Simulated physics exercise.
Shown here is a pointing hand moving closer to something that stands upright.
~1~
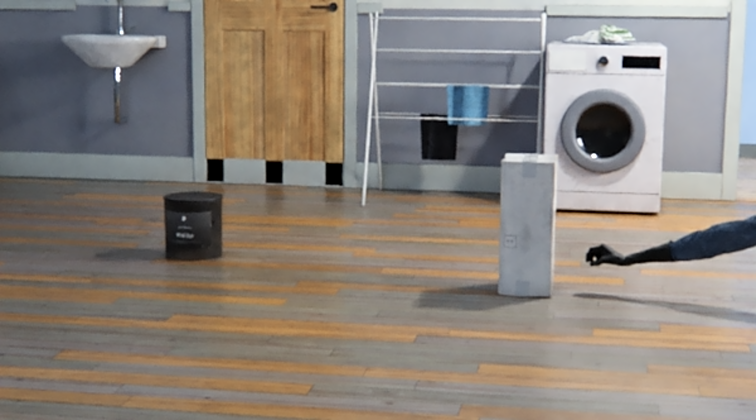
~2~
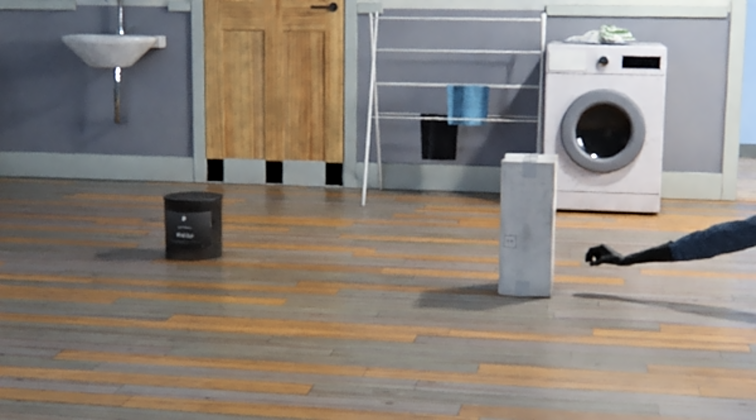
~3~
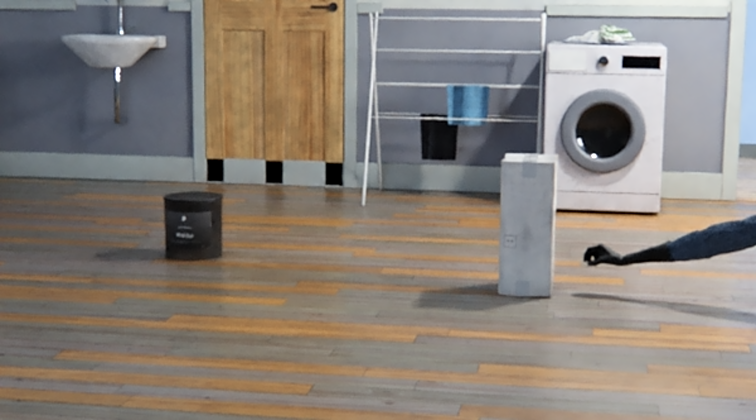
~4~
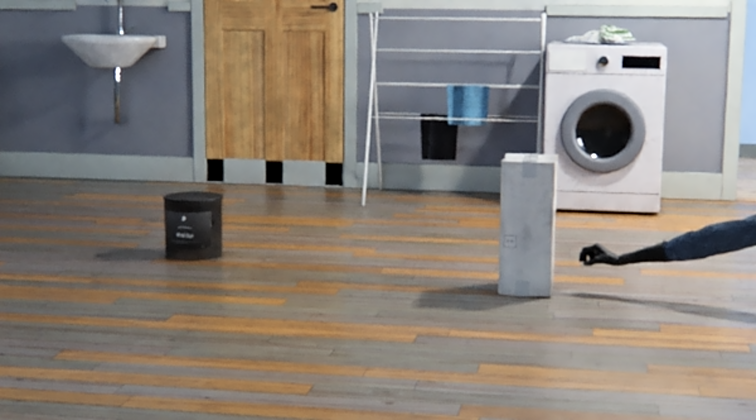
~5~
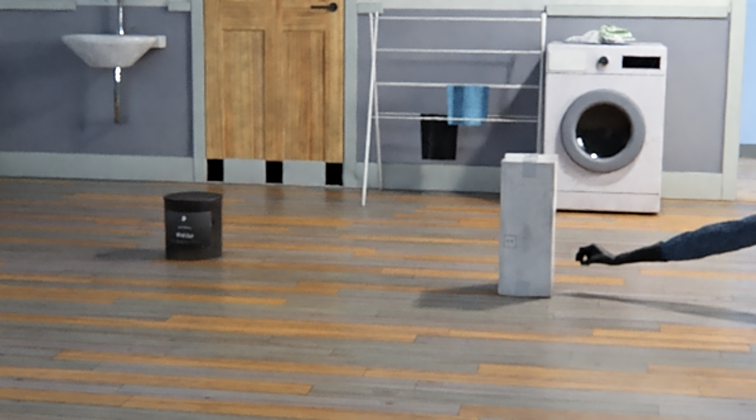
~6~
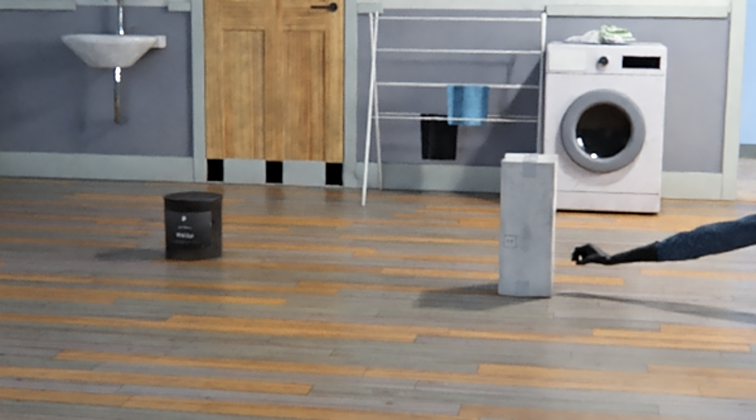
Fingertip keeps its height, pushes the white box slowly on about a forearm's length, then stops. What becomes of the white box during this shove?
The white box remains upright.
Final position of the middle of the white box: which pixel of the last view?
It winds up at roughly (438, 221).
Then, 0.90 s after the last picture, white box slid a little near (500, 223).
Then, 1.50 s after the last picture, white box slid about its own width near (468, 222).
At rest, moved from the start, white box. Seen from the same camera at the end, white box near (438, 221).
